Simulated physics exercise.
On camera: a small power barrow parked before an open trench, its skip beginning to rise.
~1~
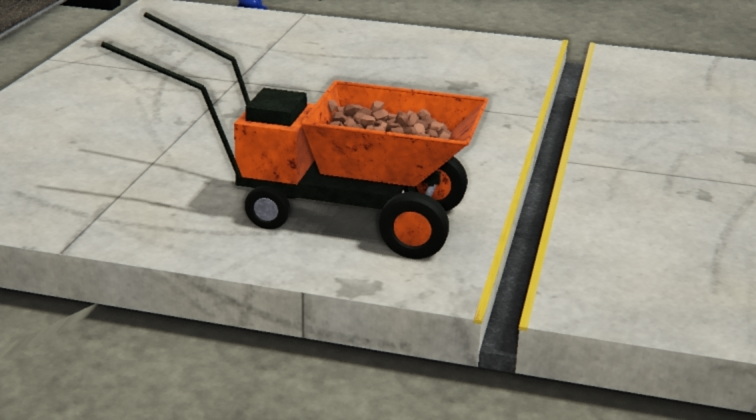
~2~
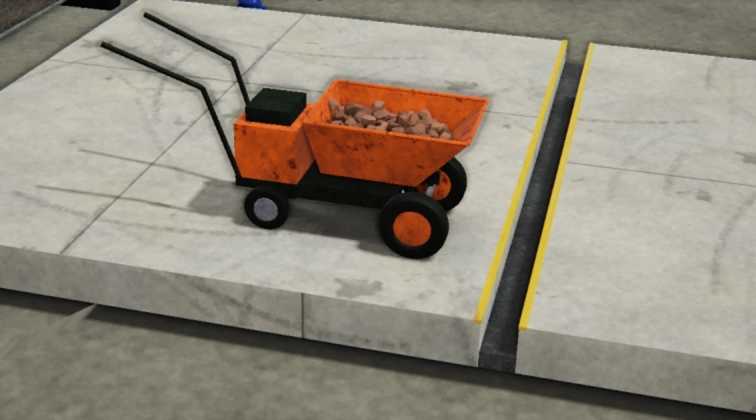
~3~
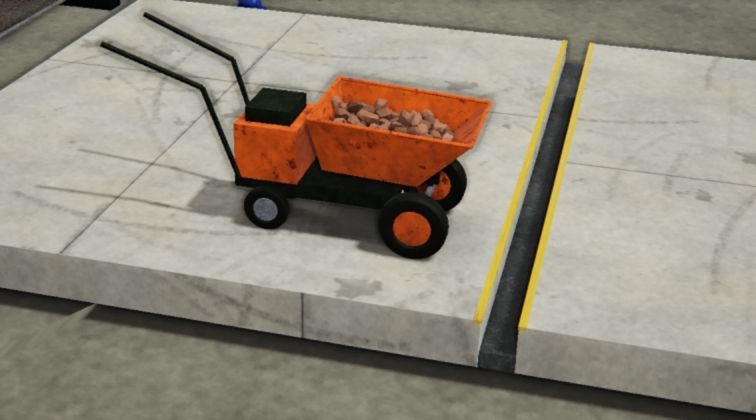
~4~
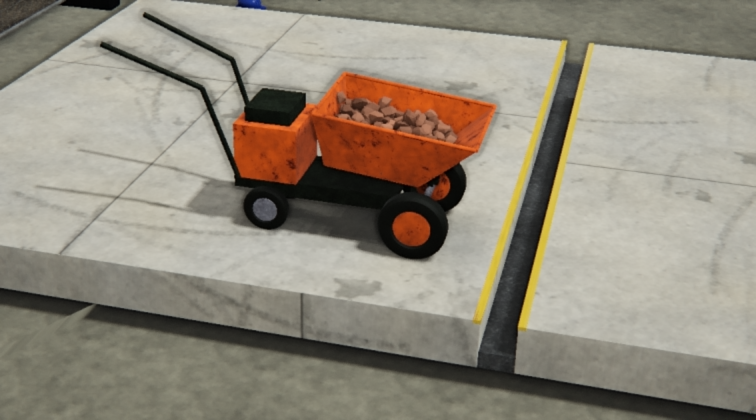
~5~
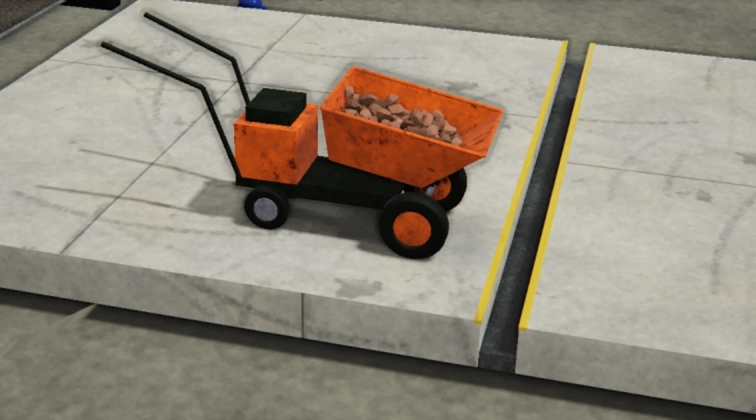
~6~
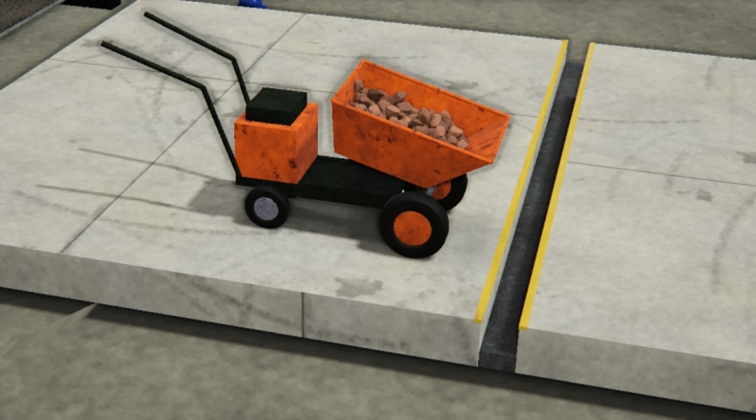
To begin with, an orange power barrow loaded with reddish rubble stands still on pale concrete slabs, its skip level, facing a narrow yellow-edged trench on the right. The skip then slowly tilts, its back end rising away from the body and its front lip dipping rightward, while the wheels stay put.
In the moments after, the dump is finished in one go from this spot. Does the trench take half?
The trench takes only the smaller part.
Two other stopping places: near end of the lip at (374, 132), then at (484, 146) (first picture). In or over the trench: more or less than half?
At the first place the smaller part, at the second not half.
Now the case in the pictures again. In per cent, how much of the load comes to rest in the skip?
Roughly 30 in a hundred.
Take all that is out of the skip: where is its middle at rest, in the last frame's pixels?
Close to (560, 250).
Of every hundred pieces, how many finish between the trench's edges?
About 20 per cent.
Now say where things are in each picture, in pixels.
In the first frame, lip of the skip (467, 144), level; top of the load (382, 130), lumps of rubble; first edge of the trench (487, 289); far edge (531, 296), the trench under half as wide as the skip, and about as deep as wide.
In the second frame, lip of the skip (468, 145), level; top of the load (382, 129).
In the third frame, lip of the skip (471, 147), tipped barely; top of the load (372, 118).
In the fourth frame, lip of the skip (476, 151), tipped a little; top of the load (368, 121).
In the fifth frame, lip of the skip (483, 156), tipped a little; top of the load (375, 118).
In the sixth frame, lip of the skip (491, 163), tipped clearly; top of the load (383, 114); first edge of the trench (487, 289); far edge (531, 296).
Just after the last frame, skip tipped steeply; every one in the skip.
A moment on, skip tipped steeply; almost all in the skip; just a few in or heaped over the trench; about a tenth beyond it.
Further on, skip tipped right over; roughly a third in the skip; about a tenth in or heaped over the trench; roughly half beyond it.
When it is over, skip tipped right over; roughly a quarter in the skip; roughly a quarter in or heaped over the trench; roughly half beyond it.
